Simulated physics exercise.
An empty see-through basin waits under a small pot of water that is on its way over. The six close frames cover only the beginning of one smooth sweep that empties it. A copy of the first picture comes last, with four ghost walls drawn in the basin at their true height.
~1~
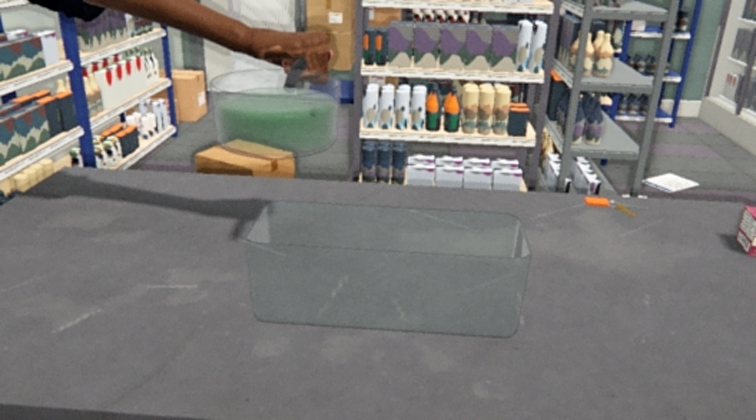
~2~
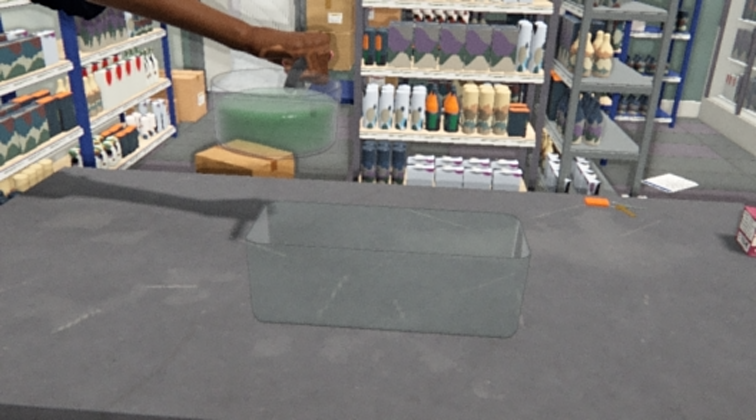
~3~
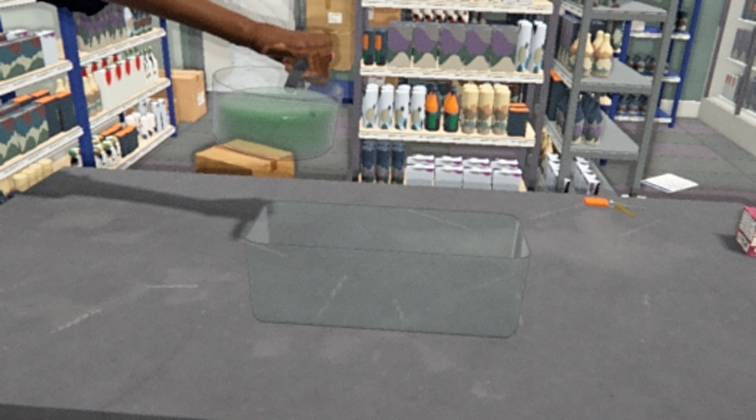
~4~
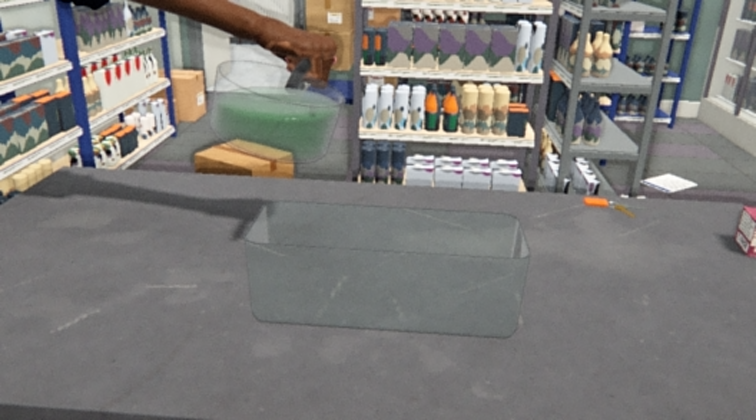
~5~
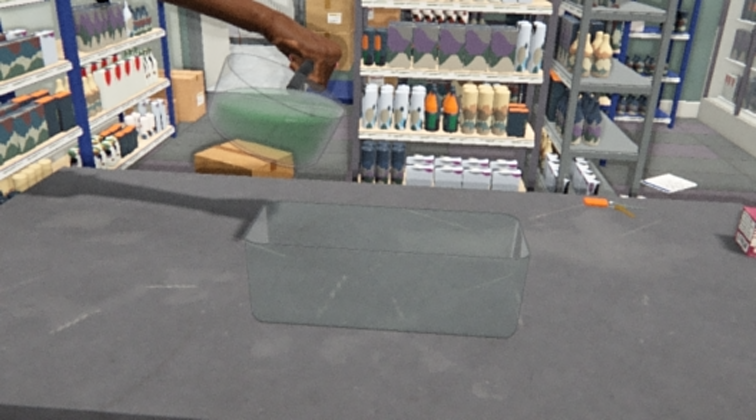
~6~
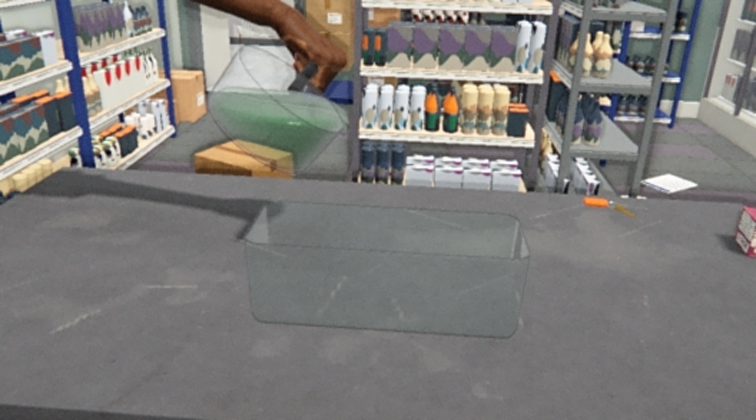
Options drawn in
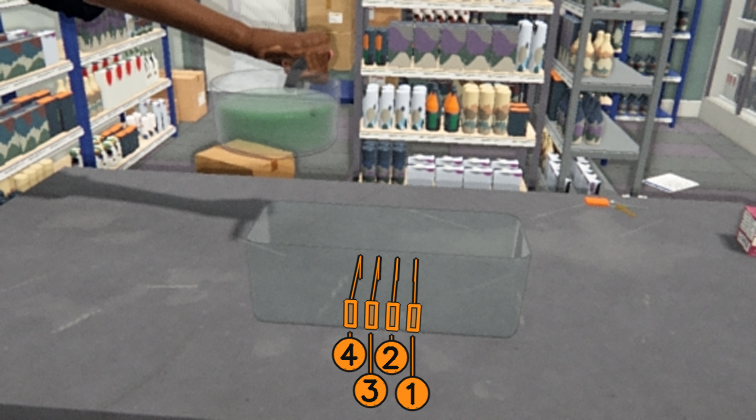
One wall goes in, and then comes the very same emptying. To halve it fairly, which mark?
Slot 3 does it best.
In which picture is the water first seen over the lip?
In picture 6.
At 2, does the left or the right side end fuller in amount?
The left one.
On the marked copy, 1 at (412, 337); 2 at (391, 335); 3 at (370, 334); 4 at (349, 332).
Choosing 1, about 76 % ends left of the wall and 19 % right of it; 5 % is lost outside.
Choosing 2, about 66 % ends left of the wall and 25 % right of it; 8 % is lost outside.
Choosing 3, about 49 % ends left of the wall and 48 % right of it.
Choosing 4, about 36 % ends left of the wall and 63 % right of it.
